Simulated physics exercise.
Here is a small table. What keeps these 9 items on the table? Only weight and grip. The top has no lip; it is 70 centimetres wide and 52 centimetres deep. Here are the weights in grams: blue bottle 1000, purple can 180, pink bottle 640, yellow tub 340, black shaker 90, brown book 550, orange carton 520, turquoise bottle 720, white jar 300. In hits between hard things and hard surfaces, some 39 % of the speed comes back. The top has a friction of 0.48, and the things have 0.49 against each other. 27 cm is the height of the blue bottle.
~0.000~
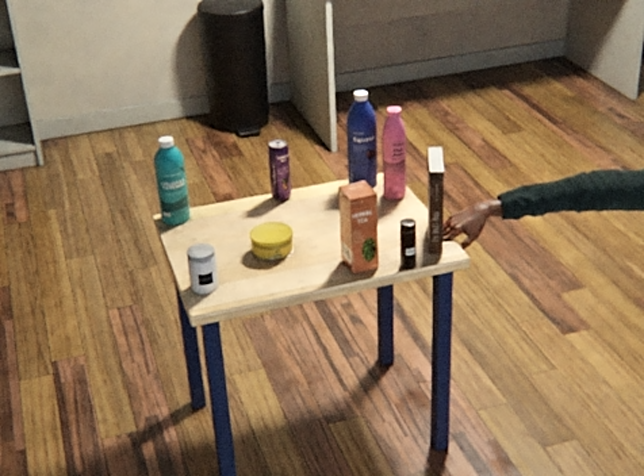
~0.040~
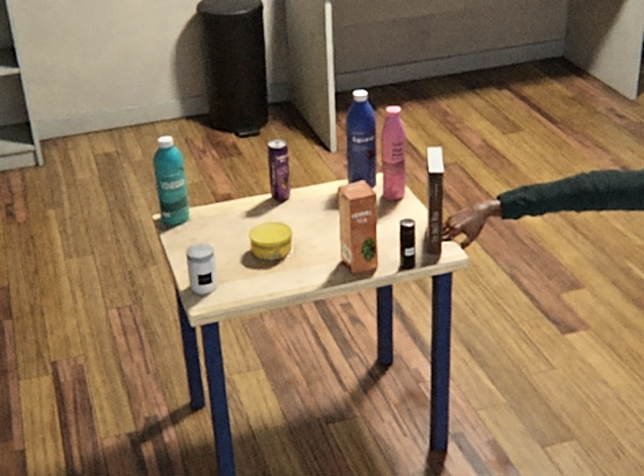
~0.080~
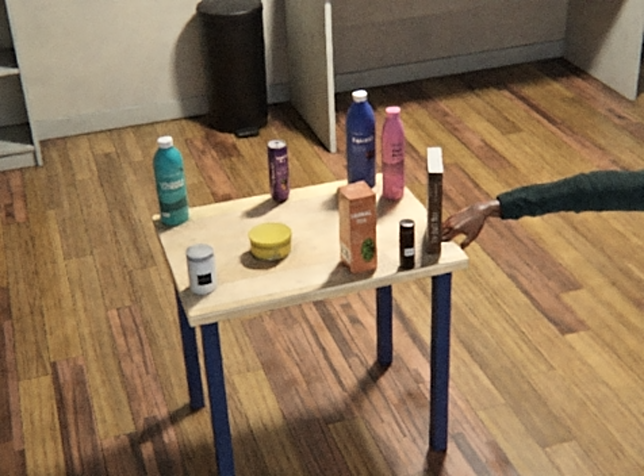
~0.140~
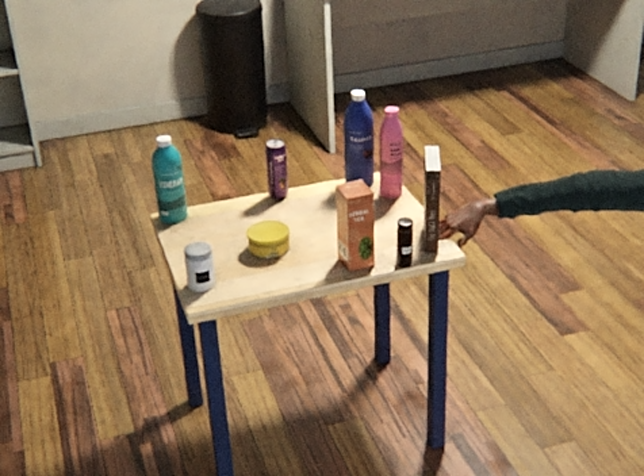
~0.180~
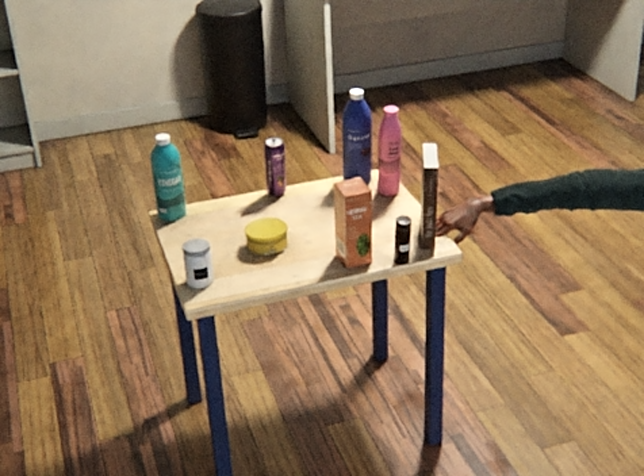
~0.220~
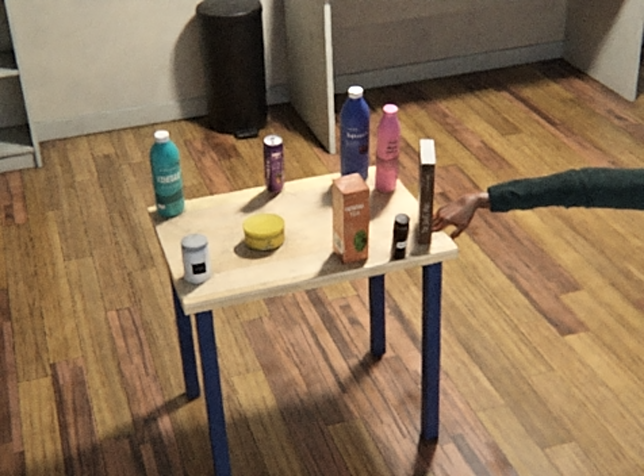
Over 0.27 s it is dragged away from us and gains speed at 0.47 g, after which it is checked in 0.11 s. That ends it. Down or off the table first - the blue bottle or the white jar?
It is the former one.
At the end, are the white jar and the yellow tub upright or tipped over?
Well, the white jar holds steady, and the yellow tub holds steady.
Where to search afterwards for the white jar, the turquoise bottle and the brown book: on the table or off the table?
White jar: Stays in bounds; turquoise bottle: Goes out of bounds; brown book: Goes out of bounds.
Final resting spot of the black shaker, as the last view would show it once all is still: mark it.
In the last picture it sits around (337, 338).
After 0.52 s, table shifted 24 cm; black shaker now off the table; white jar slid 8 cm near (176, 211); pink bottle on its side.
After 1.02 s, table shifted 24 cm; blue bottle and turquoise bottle now off the table; white jar slid 9 cm near (176, 209); brown book leaning 73°.
After 2.02 s, table shifted 24 cm; brown book now off the table; white jar slid 9 cm near (176, 209); orange carton on its side.
By the end (2.7 s), off the table, blue bottle, pink bottle, black shaker, brown book and turquoise bottle; tipped over on the table, purple can and orange carton; not toppled but over 5 cm from the start, yellow tub and white jar. Seen from the same camera at the end, white jar near (176, 209). Blue bottle went at 0.64 s; white jar was never lost.
